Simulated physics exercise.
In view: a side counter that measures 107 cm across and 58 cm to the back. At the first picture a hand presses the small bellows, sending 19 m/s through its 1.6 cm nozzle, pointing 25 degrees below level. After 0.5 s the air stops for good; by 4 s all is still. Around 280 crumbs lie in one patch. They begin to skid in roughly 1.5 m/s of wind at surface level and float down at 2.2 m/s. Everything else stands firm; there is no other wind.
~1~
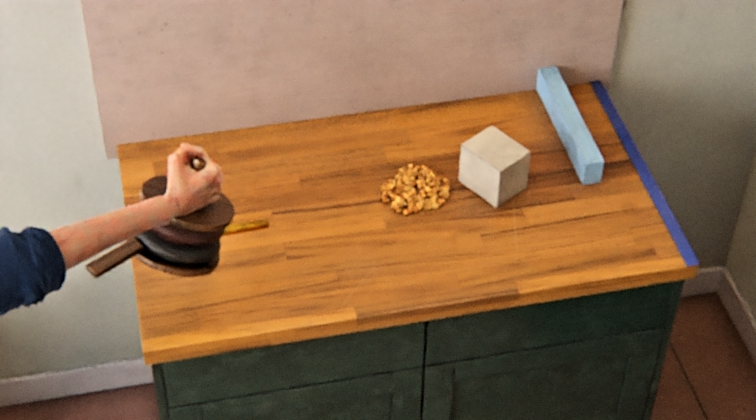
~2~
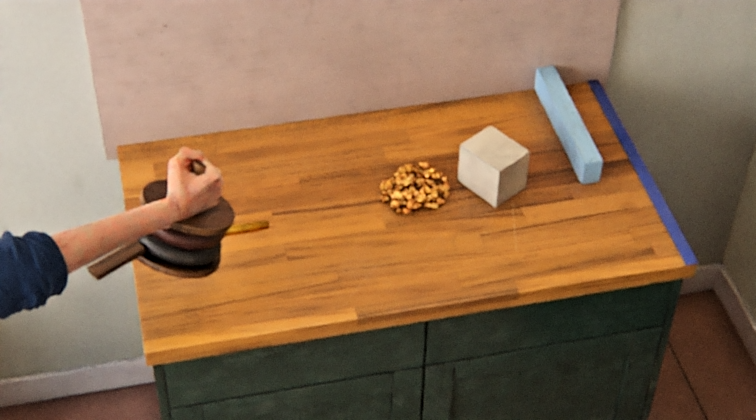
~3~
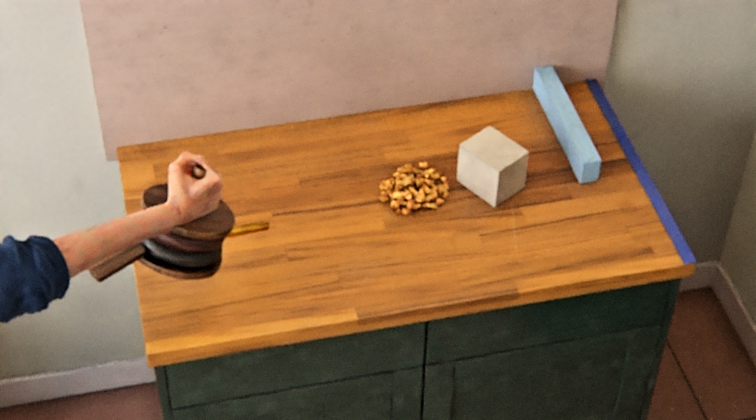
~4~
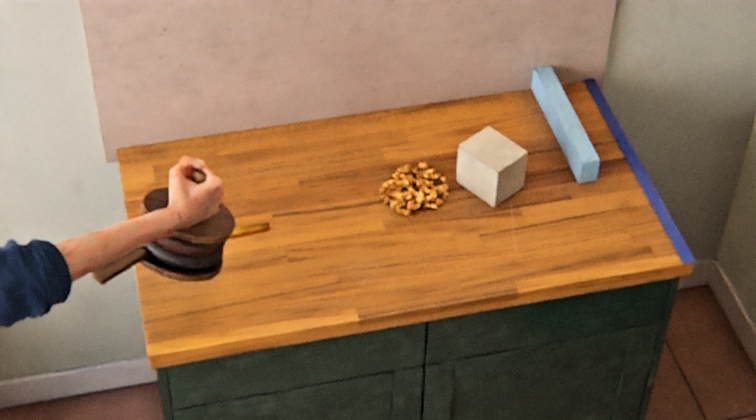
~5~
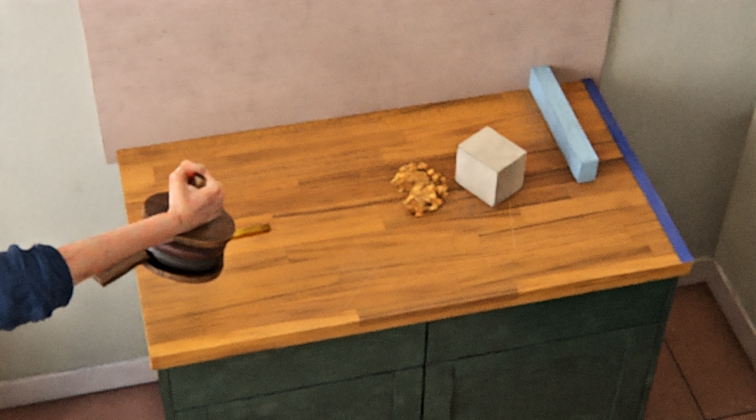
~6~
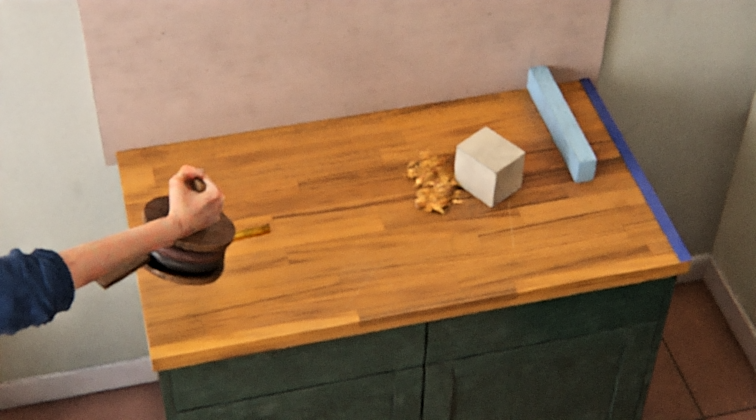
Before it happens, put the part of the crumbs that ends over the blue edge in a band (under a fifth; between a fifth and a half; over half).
Of the crumbs, less than a fifth end over the blue edge.
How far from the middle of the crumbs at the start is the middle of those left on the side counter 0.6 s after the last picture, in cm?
Roughly 35 cm.
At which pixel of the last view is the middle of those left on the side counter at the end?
Near (542, 117).
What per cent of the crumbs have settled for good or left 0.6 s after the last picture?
About 90 %.
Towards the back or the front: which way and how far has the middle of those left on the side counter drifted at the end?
To the back, by about 15 cm.
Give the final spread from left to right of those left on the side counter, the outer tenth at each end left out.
Roughly 20 cm.
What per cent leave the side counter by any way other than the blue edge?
About 0 %.
Then, 0.6 s after the last picture, 100 % are still on the top, 0 % are over the blue edge; the middle of those left on the top is near (541, 116).
Then, 1.0 s after the last picture, 100 % are still on the top, 0 % are over the blue edge; the middle of those left on the top is near (542, 117).
Then, 2.0 s after the last picture, 100 % are still on the top, 0 % are over the blue edge; the middle of those left on the top is near (542, 117).
Then, 3.8 s after the last picture, at the end, 0 % are over the blue edge; the middle of those left on the top is near (542, 117).
